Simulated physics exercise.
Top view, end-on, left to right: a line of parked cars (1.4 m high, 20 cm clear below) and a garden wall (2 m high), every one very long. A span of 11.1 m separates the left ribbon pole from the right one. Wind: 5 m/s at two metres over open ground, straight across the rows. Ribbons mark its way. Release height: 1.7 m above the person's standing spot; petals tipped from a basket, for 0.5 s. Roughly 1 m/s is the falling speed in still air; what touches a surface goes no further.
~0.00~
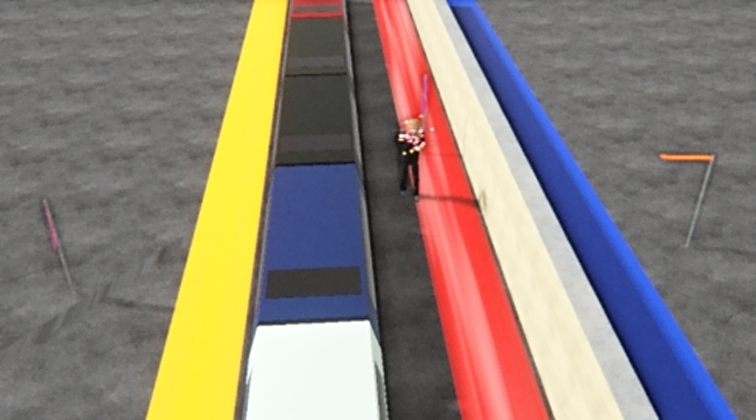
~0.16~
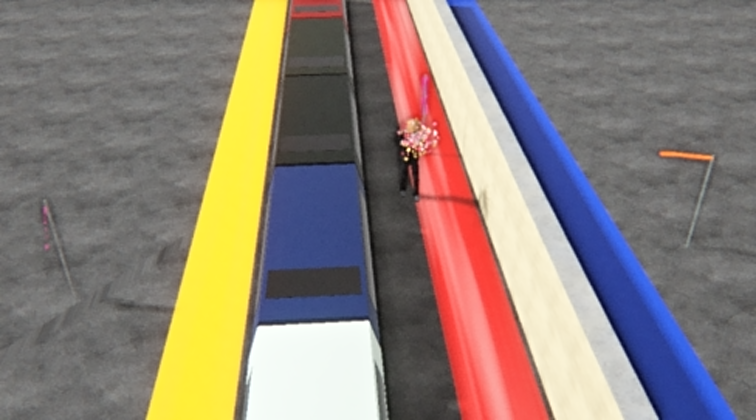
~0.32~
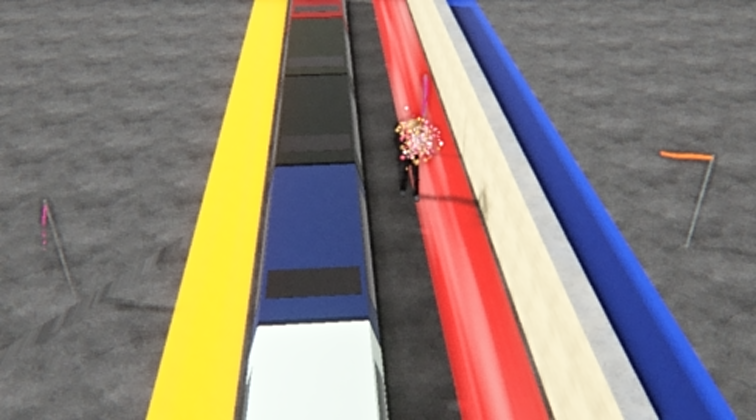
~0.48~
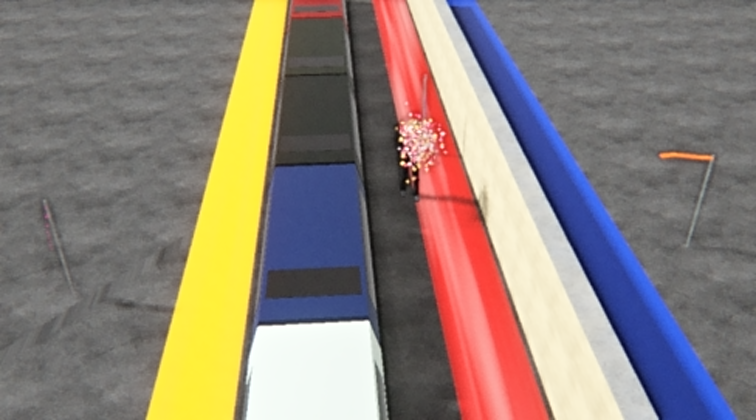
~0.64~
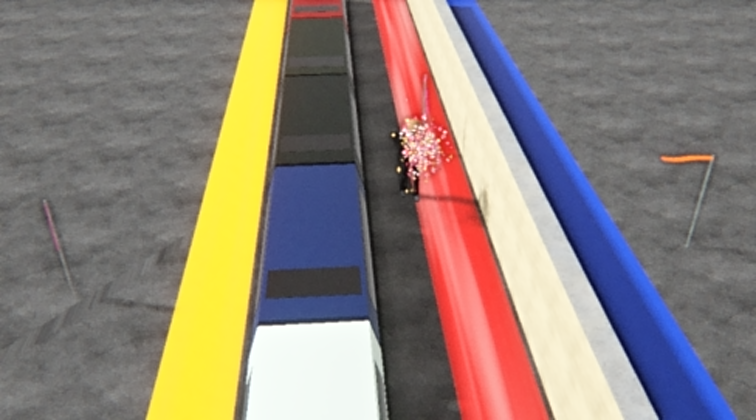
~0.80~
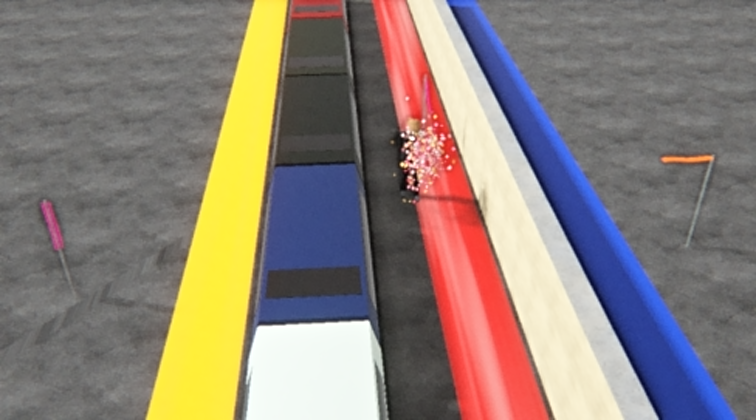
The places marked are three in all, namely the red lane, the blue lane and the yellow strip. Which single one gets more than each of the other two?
Most goes to the red one.
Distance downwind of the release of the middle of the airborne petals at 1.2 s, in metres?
0.0 m.
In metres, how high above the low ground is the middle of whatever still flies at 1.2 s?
1.0 m.
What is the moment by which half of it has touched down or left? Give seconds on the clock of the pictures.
Roughly at 2.2 s.
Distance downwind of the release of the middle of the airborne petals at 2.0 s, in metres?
Estimate: Some 0.5 m.
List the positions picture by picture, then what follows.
In the first picture, the left ribbon ends at (55, 249), hanging almost straight, the petals in the air span x = 400 to 425 around y = 135 and it comes from (414, 134).
In the second picture, the right ribbon ends at (661, 154), leaning 95 degrees to the left, the petals in the air span x = 405 to 435 around y = 140, the blue one passes (596, 247), the red one passes (459, 254) and the yellow one passes (220, 265).
In the third picture, the inner ribbon ends at (424, 115), hanging almost straight, the petals in the air span x = 405 to 430 around y = 140 and the top of the line of parked cars crosses (315, 154).
In the fourth picture, the petals in the air span x = 405 to 435 around y = 140, the blue one passes (559, 180), the red one passes (440, 184) and the yellow one passes (234, 193).
In the fifth picture, the right ribbon ends at (662, 158), leaning 90 degrees to the left and the petals in the air span x = 405 to 440 around y = 145.
In the sixth picture, the inner ribbon ends at (431, 113), hanging almost straight, the petals in the air span x = 405 to 440 around y = 155 and the top of the garden wall crosses (497, 119).
After 1.2 s, 2 % is no longer flying here, and 0 % lies on the blue lane, 1 % on the red lane and 0 % on the yellow strip; the middle of what still flies is 0.9 m above the low ground, near (426, 172).
After 2.0 s, 42 % is no longer flying here, and 0 % lies on the blue lane, 31 % on the red lane and 0 % on the yellow strip; the middle of what still flies is 0.5 m above the low ground, near (431, 190).
After 3.5 s, 93 % is no longer flying here, and 0 % lies on the blue lane, 74 % on the red lane and 0 % on the yellow strip.
After 8.0 s, 100 % is no longer flying here, and 0 % lies on the blue lane, 81 % on the red lane and 0 % on the yellow strip.
After 45.0 s, 100 % is no longer flying here, and 0 % lies on the blue lane, 81 % on the red lane and 0 % on the yellow strip.
